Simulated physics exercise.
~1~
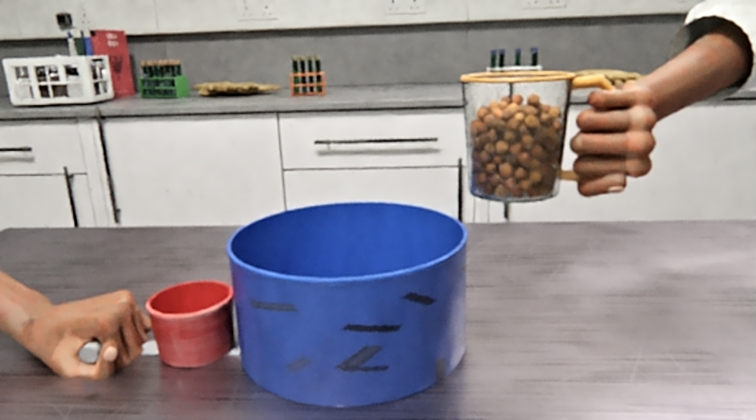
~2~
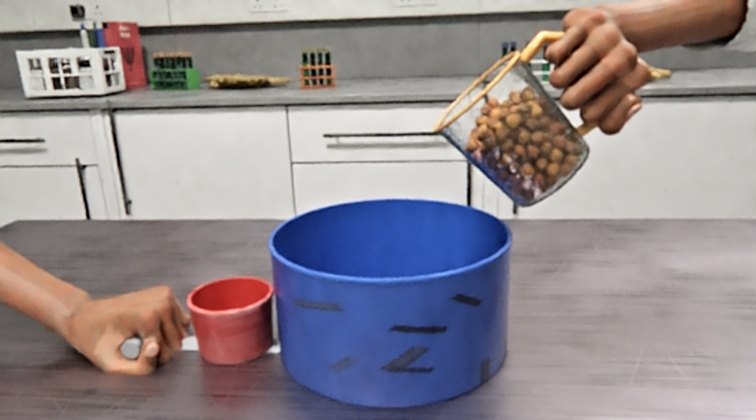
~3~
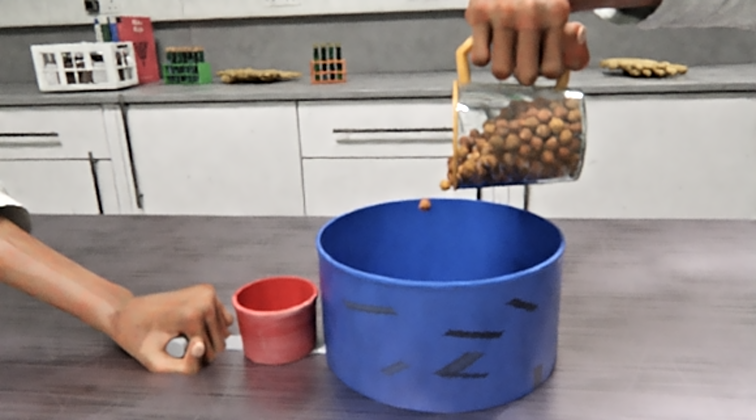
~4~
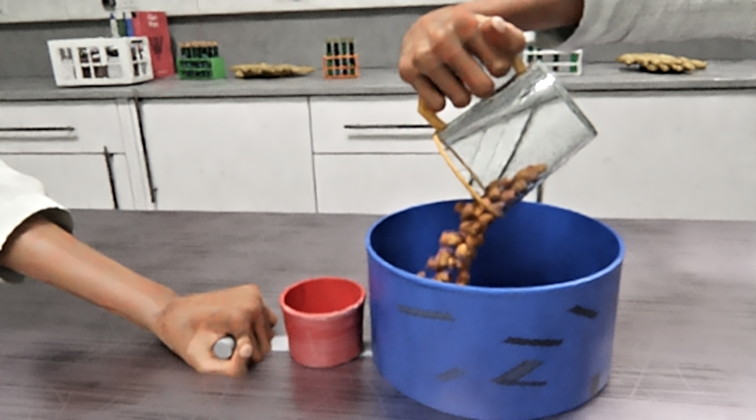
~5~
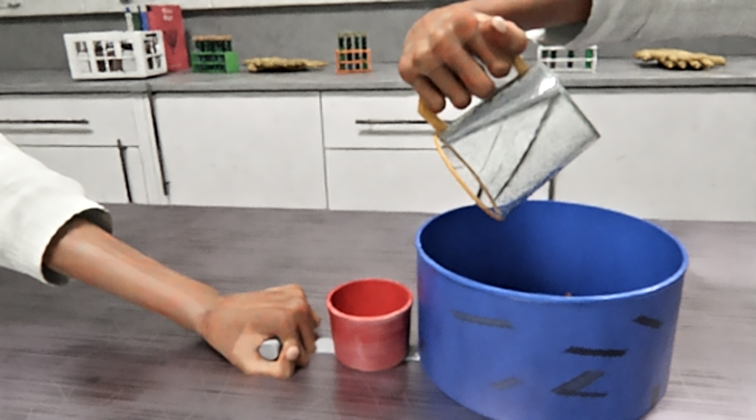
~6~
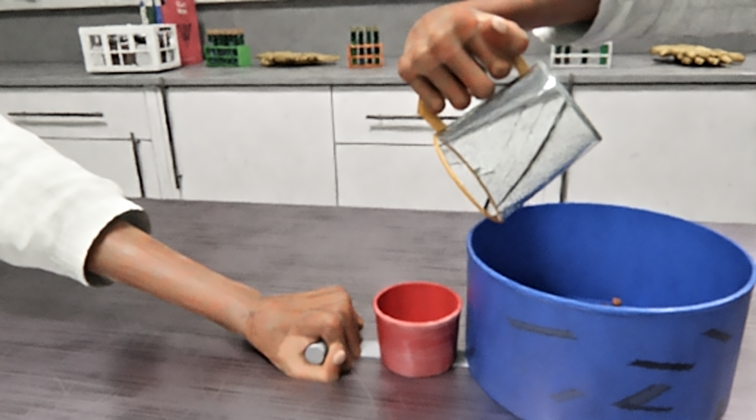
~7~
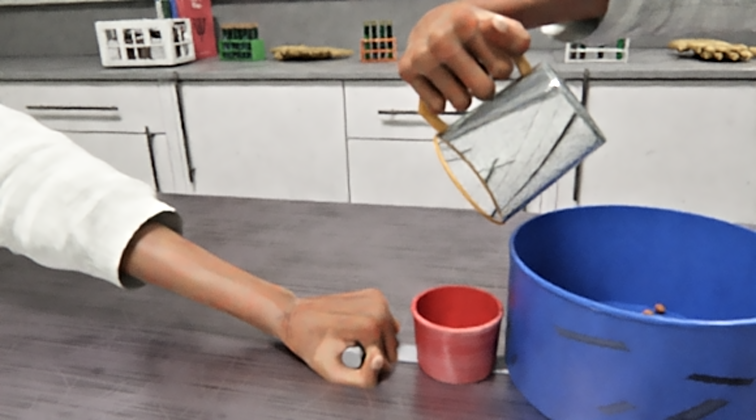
In this clip, one hand tips a clear cup of brown cereal balls over a large blue pot while another slides the pot and a small red dish rightward along a strip; the balls pour into the pot, and the emptied cup stays tilted above the table.
